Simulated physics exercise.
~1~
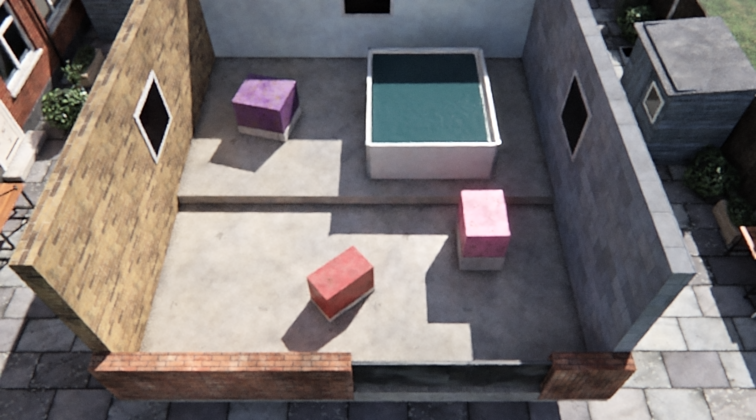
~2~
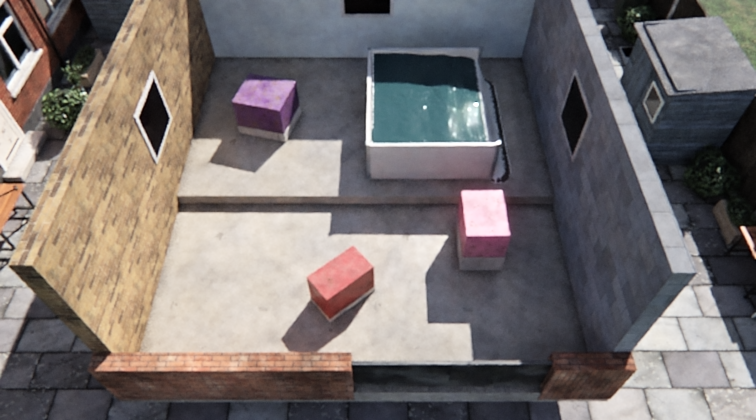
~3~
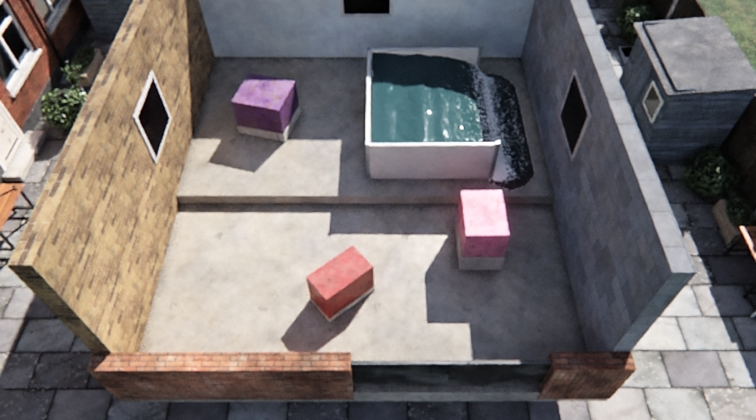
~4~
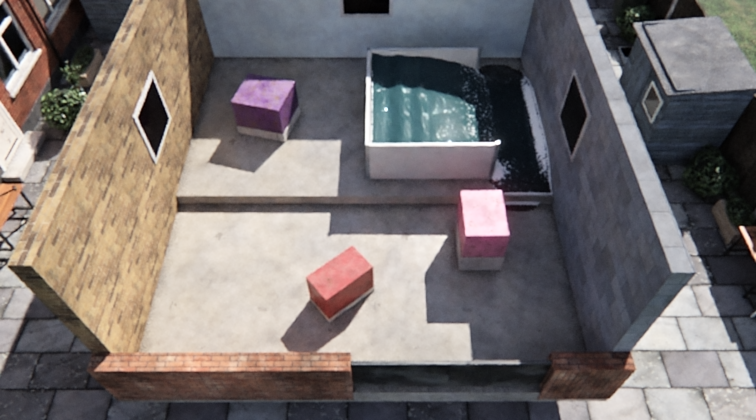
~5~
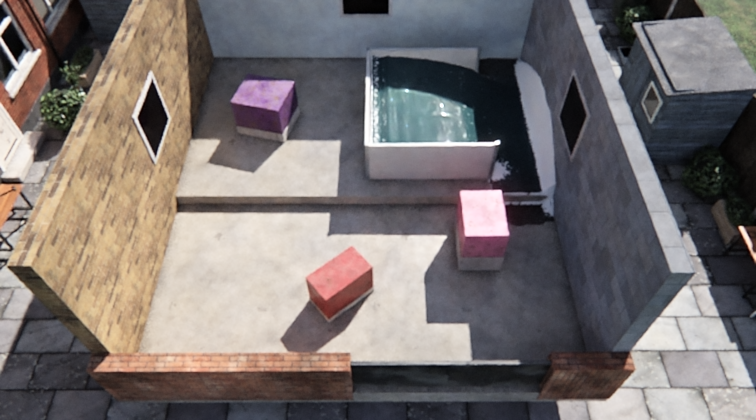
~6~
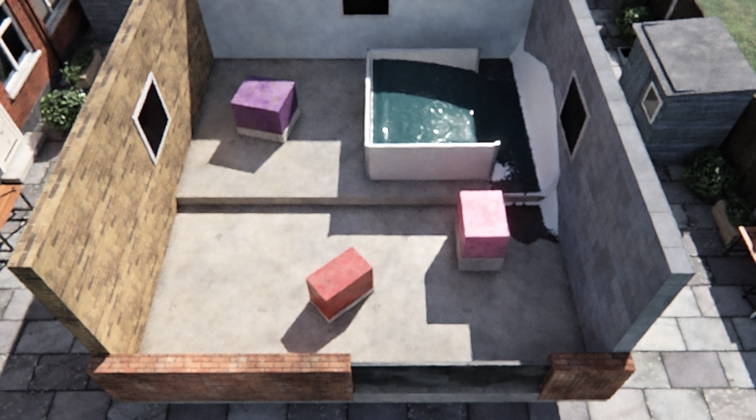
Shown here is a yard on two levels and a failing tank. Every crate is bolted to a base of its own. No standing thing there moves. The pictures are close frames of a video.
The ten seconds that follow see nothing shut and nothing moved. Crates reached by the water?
Red crate reached, purple crate not reached, pink crate not reached.
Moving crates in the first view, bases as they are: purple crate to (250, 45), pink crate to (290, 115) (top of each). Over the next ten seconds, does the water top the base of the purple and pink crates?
Purple: Gets drenched. Pink: Comes through dry.
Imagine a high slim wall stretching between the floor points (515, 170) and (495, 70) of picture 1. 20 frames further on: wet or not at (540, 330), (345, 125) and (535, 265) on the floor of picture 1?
Outcome by spot, in order - watered, unwatered, watered.
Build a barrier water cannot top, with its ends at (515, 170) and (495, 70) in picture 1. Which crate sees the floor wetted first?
Looks like the one in pink.
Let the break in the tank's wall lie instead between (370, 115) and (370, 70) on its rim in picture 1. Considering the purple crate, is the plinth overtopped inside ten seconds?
The purple crate gets flooded.
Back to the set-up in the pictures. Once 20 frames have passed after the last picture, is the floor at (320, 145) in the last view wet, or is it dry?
Answer: No flooding.
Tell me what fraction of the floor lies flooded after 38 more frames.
I reckon 85 per cent or so.
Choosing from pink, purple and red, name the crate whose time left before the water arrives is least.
I'd go with the pink-painted one.
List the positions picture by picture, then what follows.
The open tank at (429, 96) is whole and still, in the first frame.
The front is at a hidden place, out from the gap at (483, 115), in the second frame.
Water pours out at (482, 117) and has run to (493, 76), in the third frame.
Water pours out at (482, 118) and has run to (512, 70), in the fourth frame.
Water pours out at (481, 119) and has run to (518, 59), in the fifth frame.
The front is at (556, 238), out from the gap at (481, 120), in the sixth frame.
A moment on, water covers 20 % of the floor; the red crate not reached, the purple crate not reached, the pink crate water round its plinth.
Next, water covers 30 % of the floor; the red crate not reached, the purple crate not reached, the pink crate water round its plinth.
Then, water covers 55 % of the floor; the red crate water round its plinth, the purple crate water round its plinth, the pink crate water round its plinth.
Later, water covers 85 % of the floor; the red crate water round its plinth, the purple crate water round its plinth, the pink crate water round its plinth.
In the end, water covers 95 % of the floor; the red crate was topped, the purple crate stayed above the water, the pink crate stayed above the water.
